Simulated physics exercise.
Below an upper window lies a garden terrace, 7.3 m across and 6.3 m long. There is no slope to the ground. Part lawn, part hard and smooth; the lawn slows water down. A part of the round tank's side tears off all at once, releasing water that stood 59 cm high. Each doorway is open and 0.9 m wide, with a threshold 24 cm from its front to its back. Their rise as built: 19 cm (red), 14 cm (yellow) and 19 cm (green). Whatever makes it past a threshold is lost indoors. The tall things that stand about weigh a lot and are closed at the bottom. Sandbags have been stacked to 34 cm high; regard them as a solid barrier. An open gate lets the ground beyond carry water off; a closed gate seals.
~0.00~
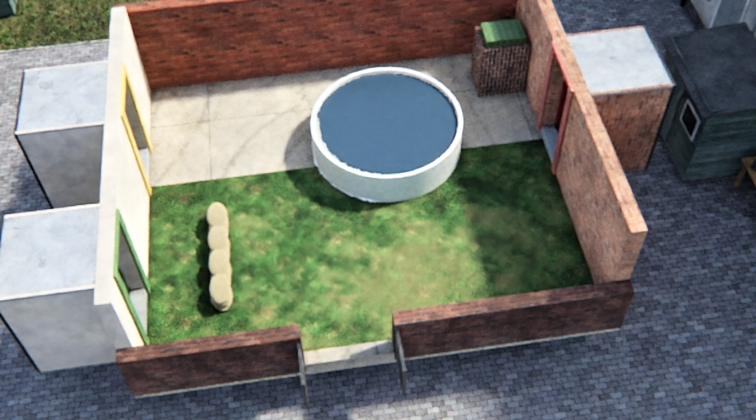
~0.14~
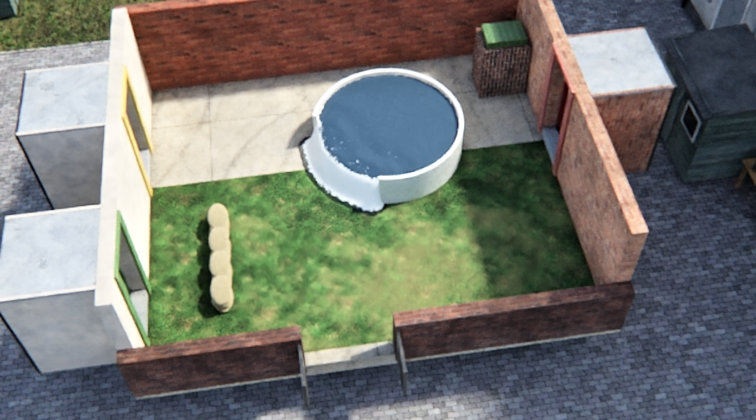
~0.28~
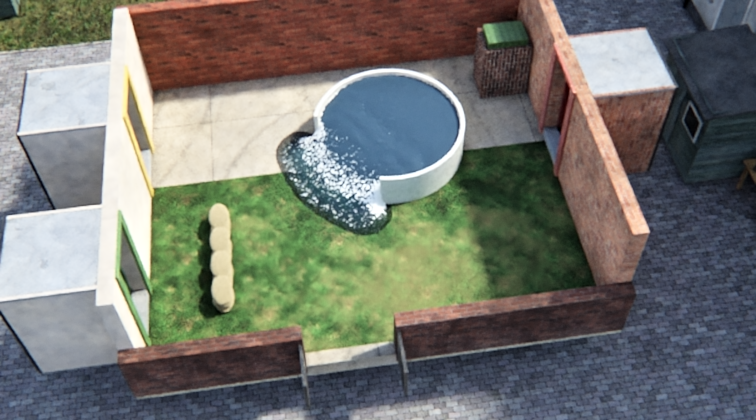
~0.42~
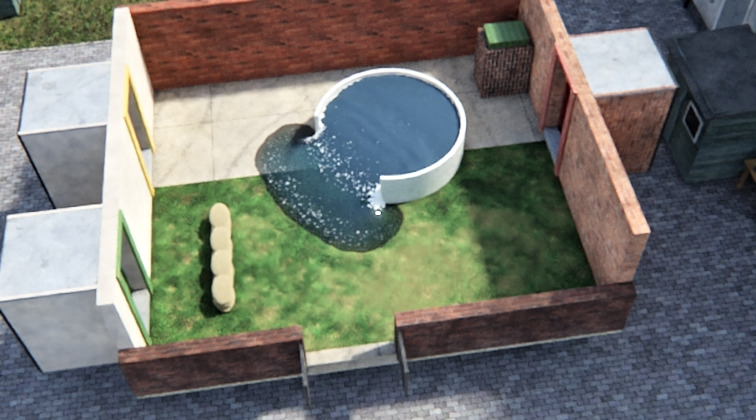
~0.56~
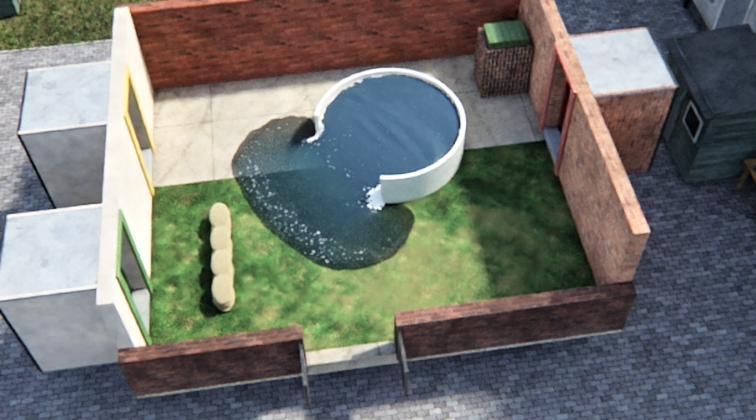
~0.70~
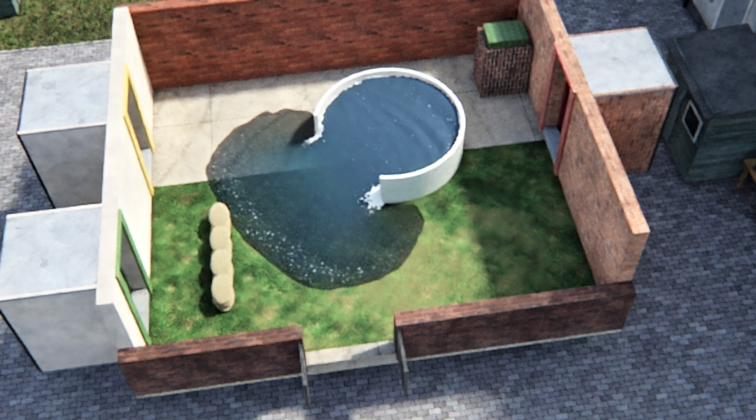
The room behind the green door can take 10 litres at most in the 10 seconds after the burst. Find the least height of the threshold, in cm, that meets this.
The threshold would need to be roughly 12.5 cm high.
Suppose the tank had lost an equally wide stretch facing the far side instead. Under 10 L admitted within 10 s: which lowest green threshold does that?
If so: Around 9.5 cm.
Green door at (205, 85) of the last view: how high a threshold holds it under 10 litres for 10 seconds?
Roughly 12.5 cm.
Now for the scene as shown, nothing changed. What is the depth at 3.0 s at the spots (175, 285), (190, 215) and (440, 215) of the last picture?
Some 5, 7 and 0 cm.
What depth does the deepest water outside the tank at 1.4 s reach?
About 28 cm at most.
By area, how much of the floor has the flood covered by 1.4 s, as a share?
Wet: Close to 35 %.
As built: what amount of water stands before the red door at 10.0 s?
0.0 cm.
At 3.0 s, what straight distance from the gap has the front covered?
The front sits around 4.8 m out.
After 1.4 s water covers 35 % of the floor, deepest (28 cm) near (234, 224); it has not reached the green door.
After 3.0 s water covers 50 % of the floor, deepest (27 cm) near (265, 357); 2 cm at the green door, 0 litres in over its 19 cm threshold.
After 10.0 s water covers 95 % of the floor, deepest (10 cm) near (209, 90); 7 cm at the green door, 0 litres in over its 19 cm threshold.
At the green door as built, the water arrived by 3.0 s and peaked near 18 cm at 3.8 s.
Run again over the same 10 s with other heights there, 30 litres in over 10 cm, 3 litres over 14 cm. The limit of 10 litres is kept from about 12.5 cm up.
